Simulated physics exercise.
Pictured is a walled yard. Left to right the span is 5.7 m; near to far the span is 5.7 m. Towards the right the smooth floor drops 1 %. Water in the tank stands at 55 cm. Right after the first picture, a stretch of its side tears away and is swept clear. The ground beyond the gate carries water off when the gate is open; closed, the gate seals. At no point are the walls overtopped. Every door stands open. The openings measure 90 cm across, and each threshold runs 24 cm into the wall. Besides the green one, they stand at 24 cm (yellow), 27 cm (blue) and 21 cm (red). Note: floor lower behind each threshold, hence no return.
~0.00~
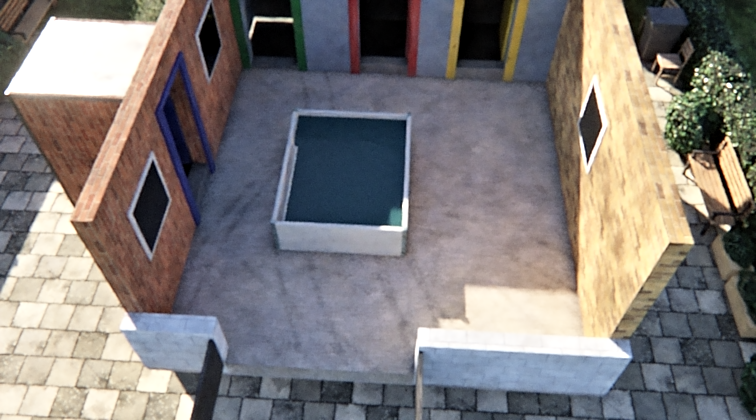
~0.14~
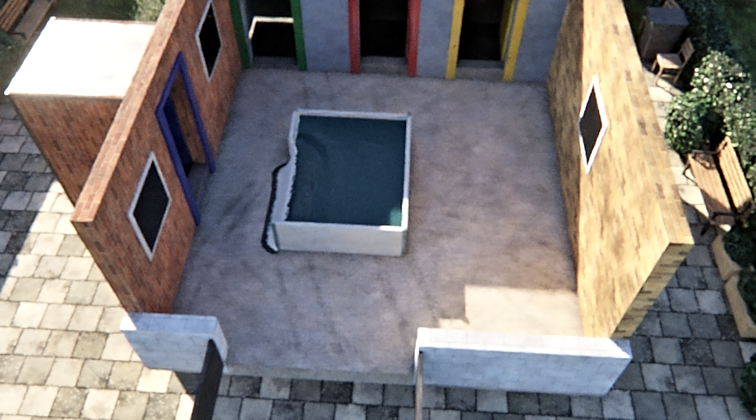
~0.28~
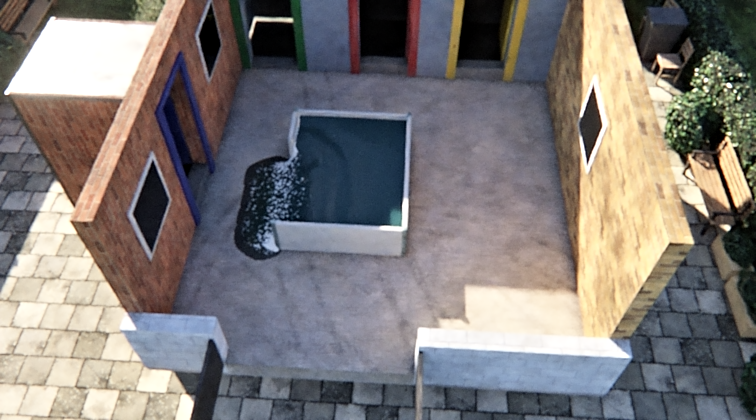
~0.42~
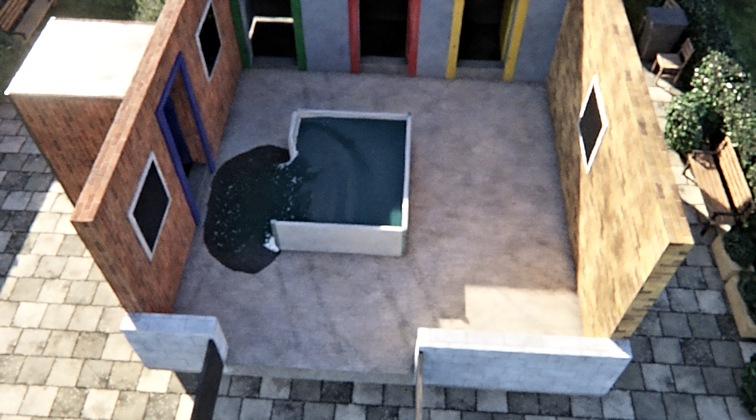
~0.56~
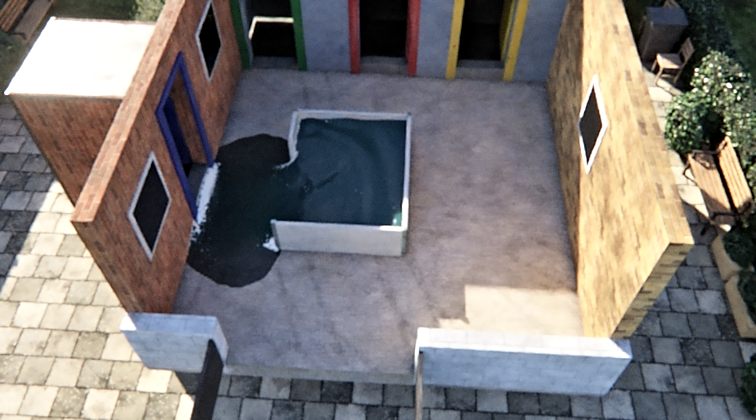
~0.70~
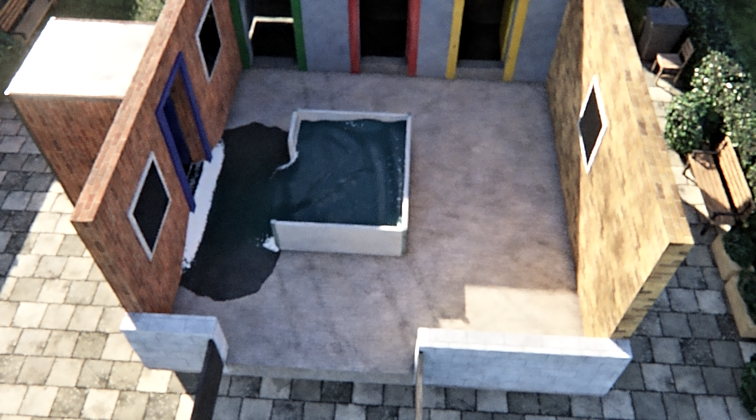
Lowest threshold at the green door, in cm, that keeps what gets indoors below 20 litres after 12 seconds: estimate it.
My estimate is 15 cm.
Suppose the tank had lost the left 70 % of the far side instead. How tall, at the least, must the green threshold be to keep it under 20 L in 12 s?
Then it needs around 25 cm.
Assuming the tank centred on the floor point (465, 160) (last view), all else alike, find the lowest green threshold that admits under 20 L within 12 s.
With that change, some 16 centimetres.
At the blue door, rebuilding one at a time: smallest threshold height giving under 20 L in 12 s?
For blue: Close to 34 cm.
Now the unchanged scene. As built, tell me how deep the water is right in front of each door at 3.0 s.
At the yellow door the depth is 0 cm, at blue 22 cm, at red 5 cm and at green 19 cm.
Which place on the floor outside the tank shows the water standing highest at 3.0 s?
Near pixel (163, 342).
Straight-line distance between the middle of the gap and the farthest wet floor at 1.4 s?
Around 3.0 m from the gap.
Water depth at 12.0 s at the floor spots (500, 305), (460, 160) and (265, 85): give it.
Roughly 5, then 5, then 4 cm.
After 1.4 s water covers 15 % of the floor, deepest (41 cm) near (200, 215); it has not reached the green door.
After 3.0 s water covers 45 % of the floor, deepest (31 cm) near (163, 342); 19 cm at the green door, 36 litres in over its 9 cm threshold.
After 12.0 s water covers 95 % of the floor, deepest (9 cm) near (548, 134); 4 cm at the green door, 115 litres in over its 9 cm threshold.
At the green door as built, the water arrived by 1.8 s and peaked near 20 cm at 2.4 s.
Run again over the same 12 s with other heights there, 32 litres in over 14 cm, 3 litres over 19 cm. The limit of 20 litres is kept from about 15 cm up.
